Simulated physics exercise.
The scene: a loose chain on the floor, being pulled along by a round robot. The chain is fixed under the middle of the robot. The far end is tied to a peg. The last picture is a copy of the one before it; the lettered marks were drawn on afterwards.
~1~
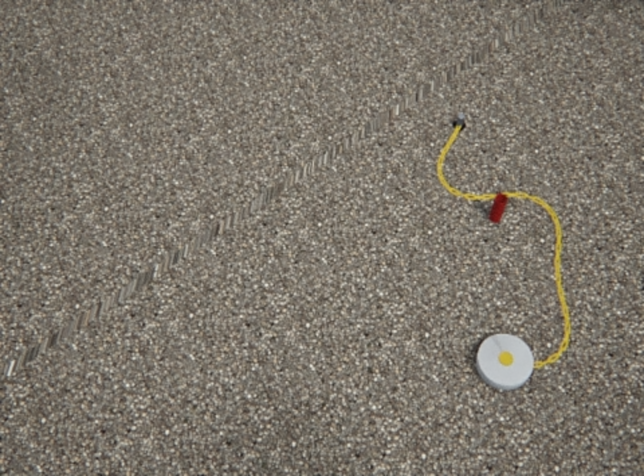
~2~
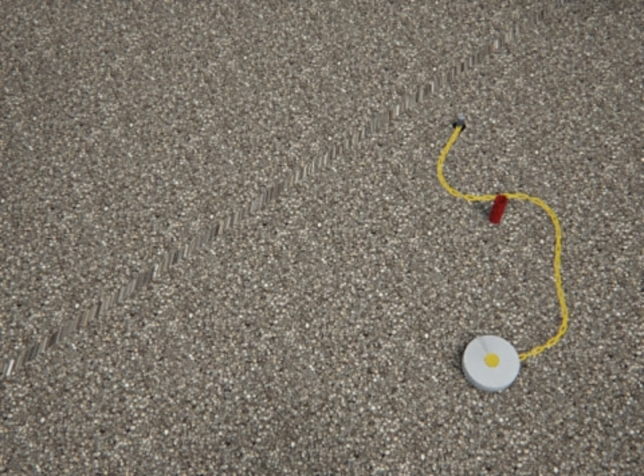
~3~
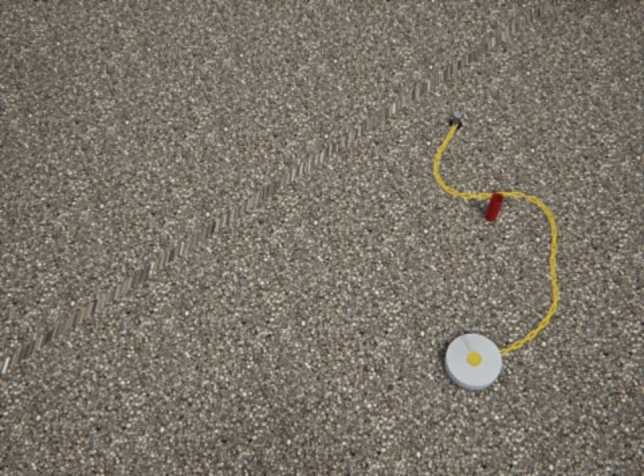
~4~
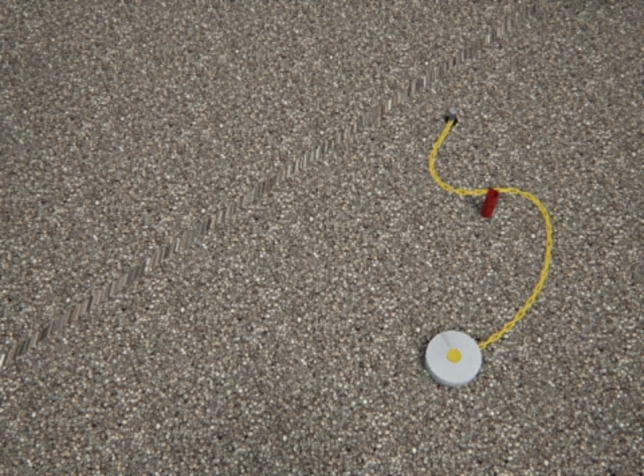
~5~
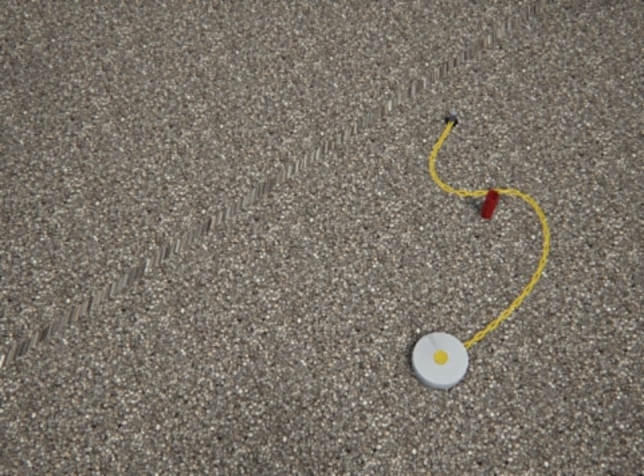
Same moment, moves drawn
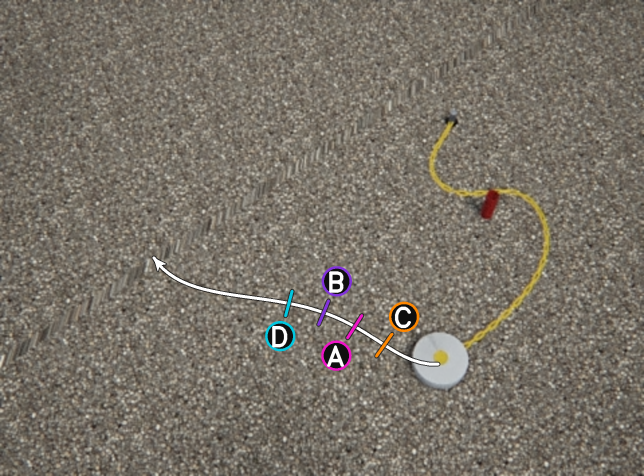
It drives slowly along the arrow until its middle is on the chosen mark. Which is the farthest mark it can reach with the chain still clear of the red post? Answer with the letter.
It can go as far as D.
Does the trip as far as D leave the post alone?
For that mark, yes.
On the marked copy, A at (355, 327); B at (324, 313); C at (384, 345); D at (289, 303); the route from (438, 364) via (287, 303) to (154, 258).
Taking D. A third of the way, robot (385, 341), middle of the chain (528, 225).
Two thirds of the way, robot (336, 313), middle of the chain (515, 234).
When it is over, robot (288, 300), middle of the chain (488, 242); nothing has been touched.
As for the rest, A is safe but short; B is safe but short; C is safe but short.
